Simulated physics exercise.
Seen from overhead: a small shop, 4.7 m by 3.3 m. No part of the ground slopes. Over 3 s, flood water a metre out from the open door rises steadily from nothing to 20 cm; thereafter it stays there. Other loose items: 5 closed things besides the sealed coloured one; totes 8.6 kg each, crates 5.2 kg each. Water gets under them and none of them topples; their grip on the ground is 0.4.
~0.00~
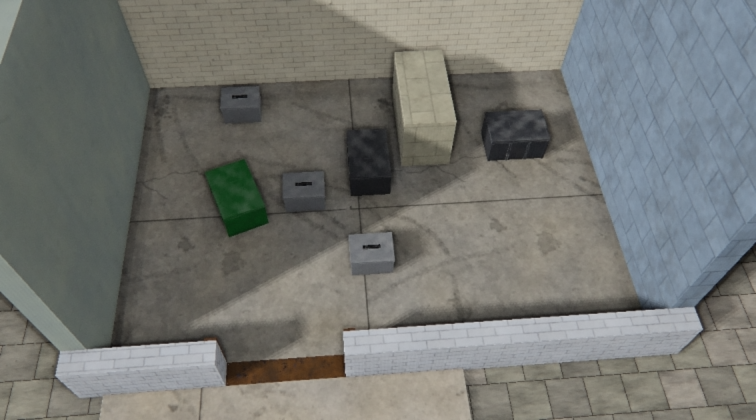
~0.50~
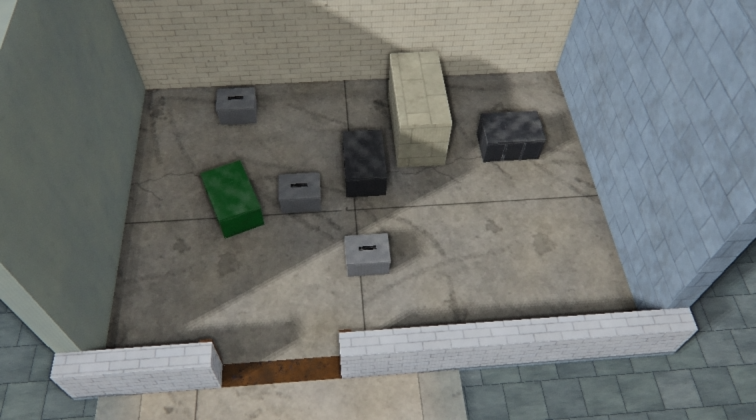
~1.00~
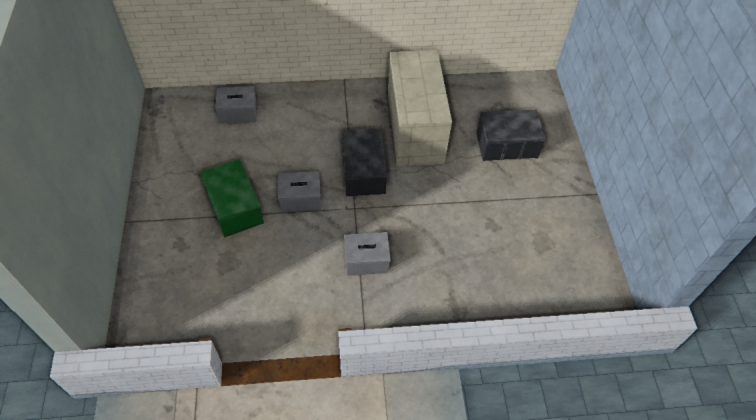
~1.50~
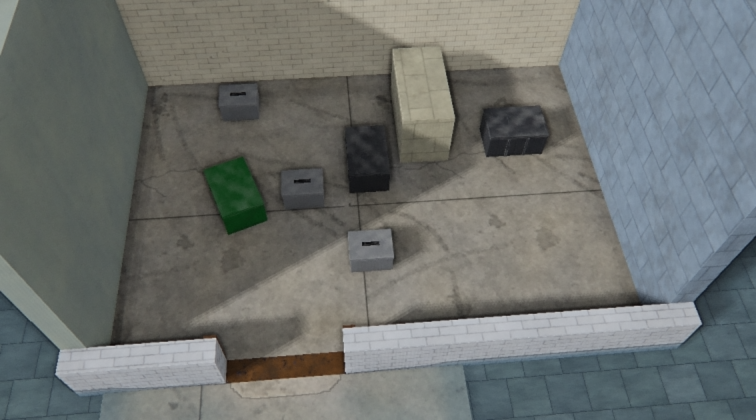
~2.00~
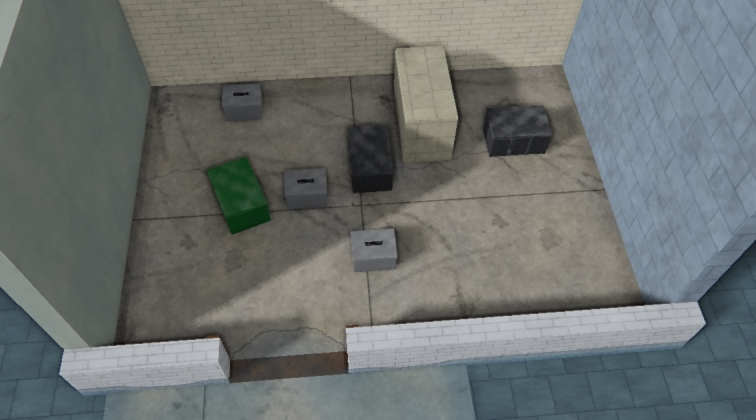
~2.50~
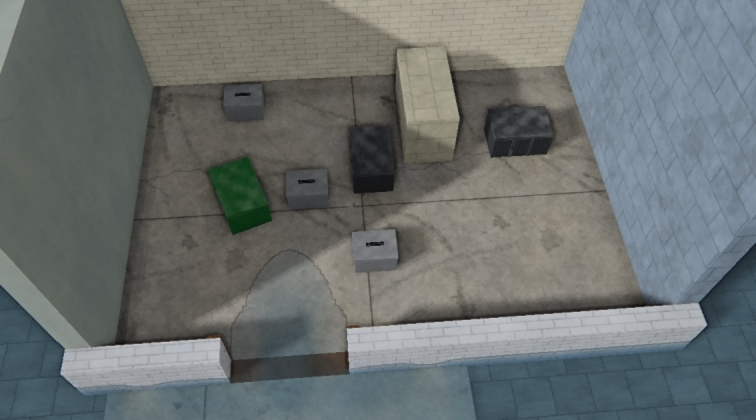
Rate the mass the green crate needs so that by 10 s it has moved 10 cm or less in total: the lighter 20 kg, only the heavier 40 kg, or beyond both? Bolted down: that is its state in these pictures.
Needed mass: Only the heavier one.
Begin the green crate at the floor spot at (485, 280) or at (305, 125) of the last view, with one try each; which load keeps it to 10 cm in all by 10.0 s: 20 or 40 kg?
In that order: Either load holds; only the larger holds.
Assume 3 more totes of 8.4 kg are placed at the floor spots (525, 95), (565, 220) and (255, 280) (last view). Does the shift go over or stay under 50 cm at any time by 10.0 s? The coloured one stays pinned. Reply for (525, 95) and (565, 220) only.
Result, in order - falls shy; falls shy.
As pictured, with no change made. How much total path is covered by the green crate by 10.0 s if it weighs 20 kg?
About 80 cm.
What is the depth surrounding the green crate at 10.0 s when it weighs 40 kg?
Close to 12 cm deep.
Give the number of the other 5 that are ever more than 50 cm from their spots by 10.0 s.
The count comes to 4.
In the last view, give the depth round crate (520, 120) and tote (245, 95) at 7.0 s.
1 and 8 cm.
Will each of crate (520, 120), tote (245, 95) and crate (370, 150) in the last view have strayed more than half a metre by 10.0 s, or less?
Below, beyond, beyond.
After 3.5 s the green crate would be 0 cm from its start with 20 kg and 0 cm from its start with 40 kg; 3 cm of water round it then.
After 4.5 s the green crate would be 15 cm from its start with 20 kg and 0 cm from its start with 40 kg; 5 cm of water round it then.
After 7.0 s the green crate would be 24 cm from its start with 20 kg and 0 cm from its start with 40 kg; 5 cm of water round it then.
After 10.0 s the green crate would be 65 cm from its start with 20 kg and 0 cm from its start with 40 kg; 12 cm of water round it then.
